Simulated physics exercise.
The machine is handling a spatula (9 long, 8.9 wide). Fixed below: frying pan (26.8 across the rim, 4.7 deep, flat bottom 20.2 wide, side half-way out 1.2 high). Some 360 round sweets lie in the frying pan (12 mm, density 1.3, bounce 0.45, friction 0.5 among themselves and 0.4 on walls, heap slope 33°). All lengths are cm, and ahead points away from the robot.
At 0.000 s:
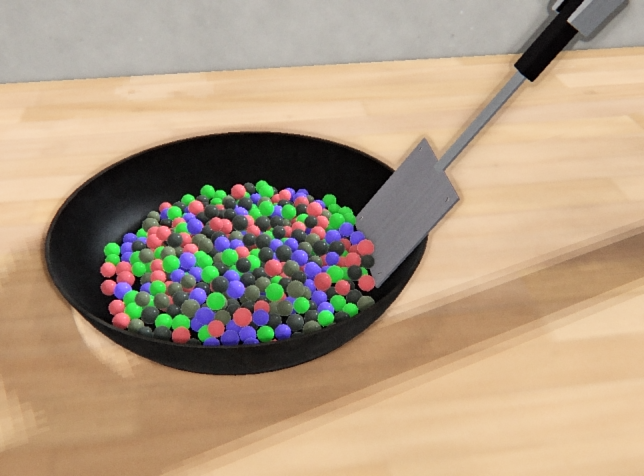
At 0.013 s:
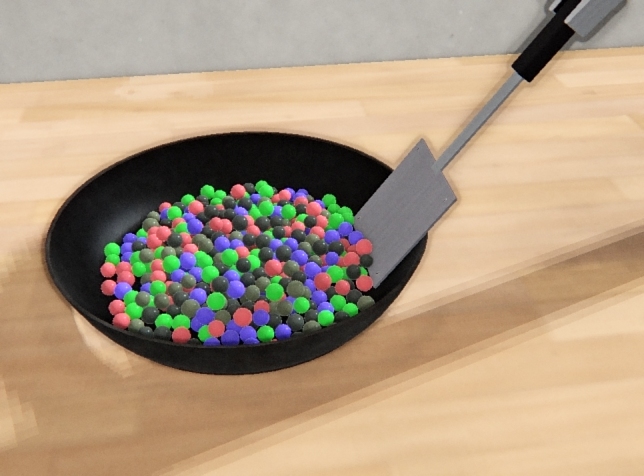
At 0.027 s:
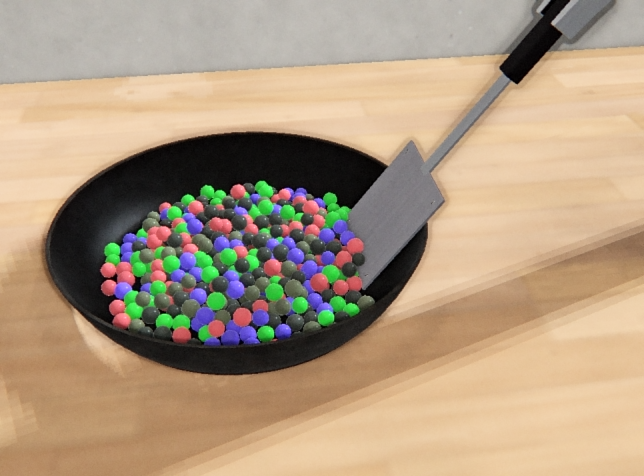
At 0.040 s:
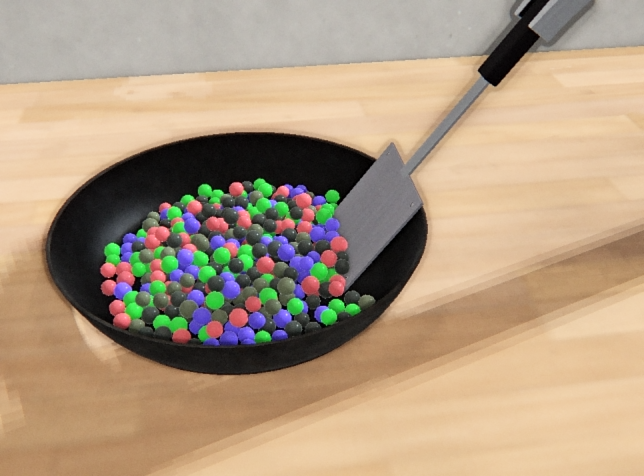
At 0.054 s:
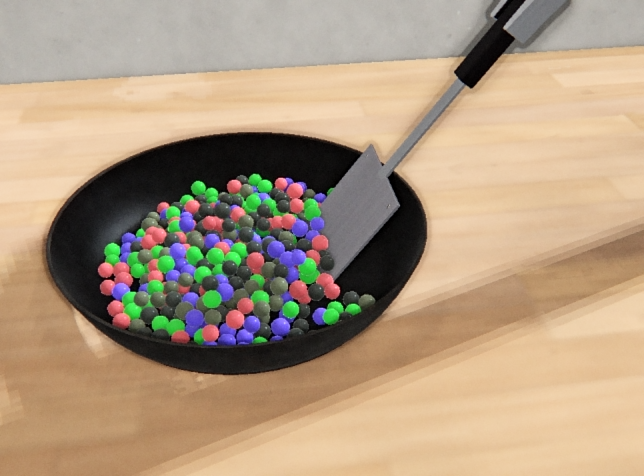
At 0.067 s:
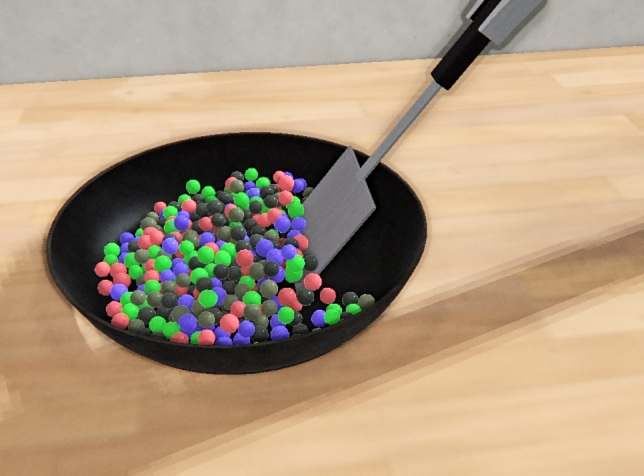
Spatula sliding left through a black frying pan of small red, green, blue and dark balls, pushing the near ones into a tighter heap.
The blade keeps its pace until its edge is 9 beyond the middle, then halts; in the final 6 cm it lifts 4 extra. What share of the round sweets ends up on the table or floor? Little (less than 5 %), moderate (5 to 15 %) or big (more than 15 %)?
Share on the table or floor: Big (more than 15 %).
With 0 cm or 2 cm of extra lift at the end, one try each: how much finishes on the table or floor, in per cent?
About 15 and 20 per cent.
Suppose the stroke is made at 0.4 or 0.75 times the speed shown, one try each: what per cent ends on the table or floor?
Some 5 and 15 per cent.
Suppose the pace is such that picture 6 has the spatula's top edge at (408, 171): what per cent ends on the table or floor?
Some 5 per cent.
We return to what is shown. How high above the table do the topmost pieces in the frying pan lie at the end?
Some 4.0 cm.
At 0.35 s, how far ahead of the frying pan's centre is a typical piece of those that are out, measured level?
Roughly 30 cm.
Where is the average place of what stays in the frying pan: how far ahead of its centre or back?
Some 4.5 cm ahead.
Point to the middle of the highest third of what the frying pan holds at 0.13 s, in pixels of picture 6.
Near (180, 235).
After 0.10 s, sloping 53°, highest piece 7 above the table; 363 in the frying pan.
After 0.13 s, sloping 53°, highest piece 8 above the table; 363 in the frying pan.
After 0.35 s, sloping 53°, highest piece 9 above the table; 284 in the frying pan, 59 on the table or floor, 20 on the blade or in flight.
After 1.40 s, sloping 53°, highest piece 4 above the table; 284 in the frying pan, 79 on the table or floor.
At rest, 284 in the frying pan, 79 on the table or floor. That is 22 % on the table or floor.
